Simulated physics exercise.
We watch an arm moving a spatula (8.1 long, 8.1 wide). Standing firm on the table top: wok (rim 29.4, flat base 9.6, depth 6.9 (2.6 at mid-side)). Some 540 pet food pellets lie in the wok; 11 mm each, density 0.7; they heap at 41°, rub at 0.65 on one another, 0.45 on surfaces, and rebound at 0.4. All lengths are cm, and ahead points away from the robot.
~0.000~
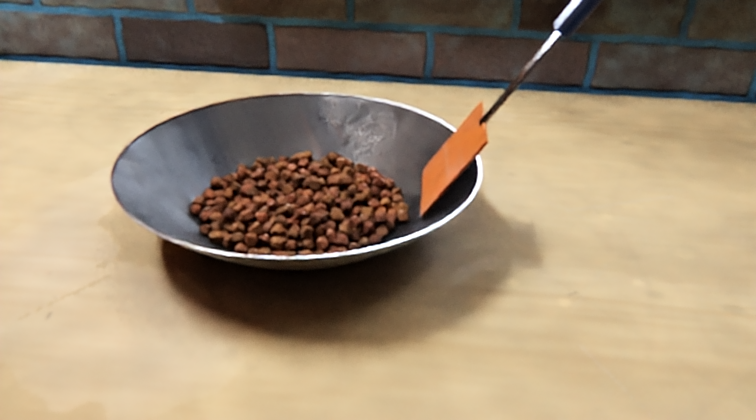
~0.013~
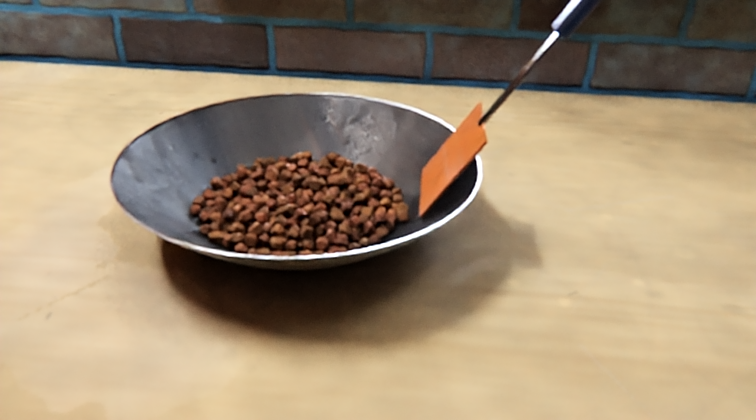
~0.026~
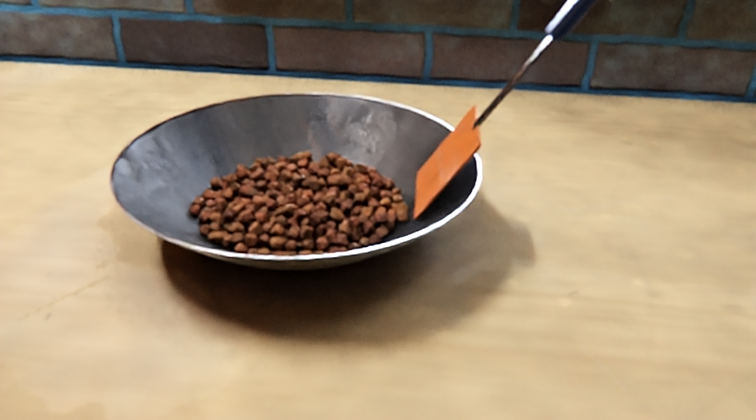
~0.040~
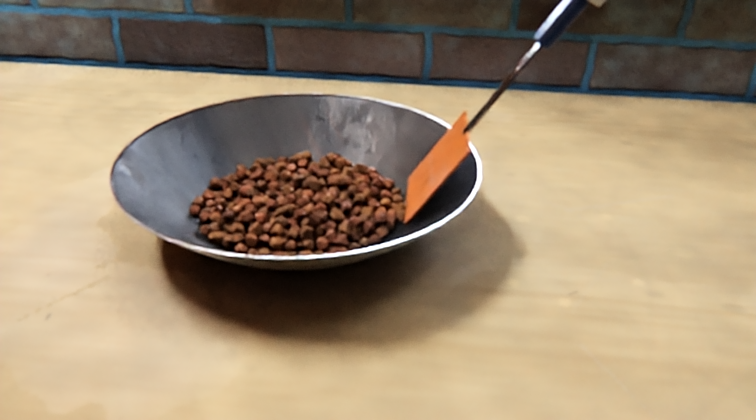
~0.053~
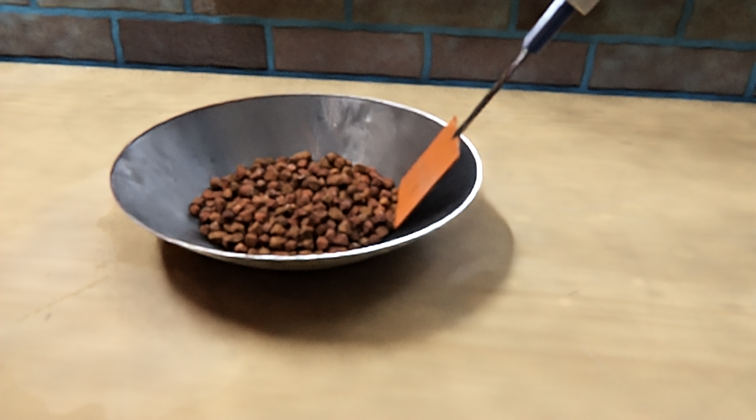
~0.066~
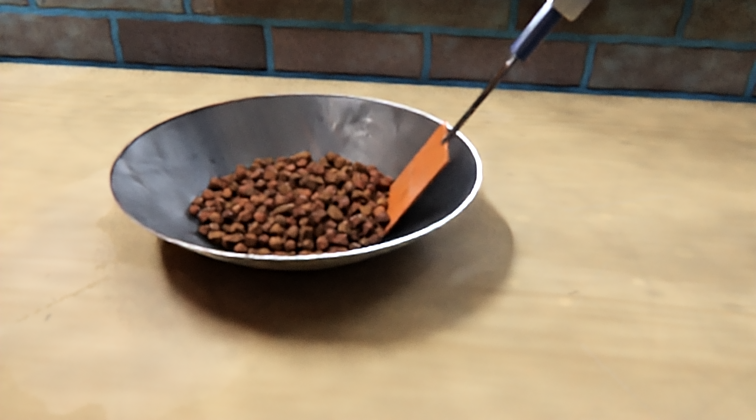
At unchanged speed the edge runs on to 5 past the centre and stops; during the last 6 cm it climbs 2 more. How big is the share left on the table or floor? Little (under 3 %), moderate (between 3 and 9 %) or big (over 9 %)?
Answer: Little; under 3 % of the pet food pellets finish on the table or floor.
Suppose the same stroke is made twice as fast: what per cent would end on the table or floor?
Then about 20 per cent.
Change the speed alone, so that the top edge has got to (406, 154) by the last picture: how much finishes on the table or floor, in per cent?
Some 30 per cent.
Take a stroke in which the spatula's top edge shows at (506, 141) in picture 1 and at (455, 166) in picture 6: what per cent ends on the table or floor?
About 0 per cent.
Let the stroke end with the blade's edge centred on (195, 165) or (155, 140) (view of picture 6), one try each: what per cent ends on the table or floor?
About 35 and 45 per cent.
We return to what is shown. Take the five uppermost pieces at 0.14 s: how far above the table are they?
Roughly 5 cm.
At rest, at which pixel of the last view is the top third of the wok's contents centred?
Near (186, 162).
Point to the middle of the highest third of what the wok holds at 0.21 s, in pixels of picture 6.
Near (213, 175).
By 0.14 s, sloping 57°, highest piece 6 above the table; 540 in the wok.
By 0.21 s, sloping 57°, highest piece 11 above the table; 540 in the wok.
By 0.45 s, sloping 57°, highest piece 8 above the table; 533 in the wok, 7 on the table or floor.
By 1.50 s, sloping 57°, highest piece 8 above the table; 533 in the wok, 7 on the table or floor.
Final count, 533 in the wok, 7 on the table or floor. That is 1 % on the table or floor.
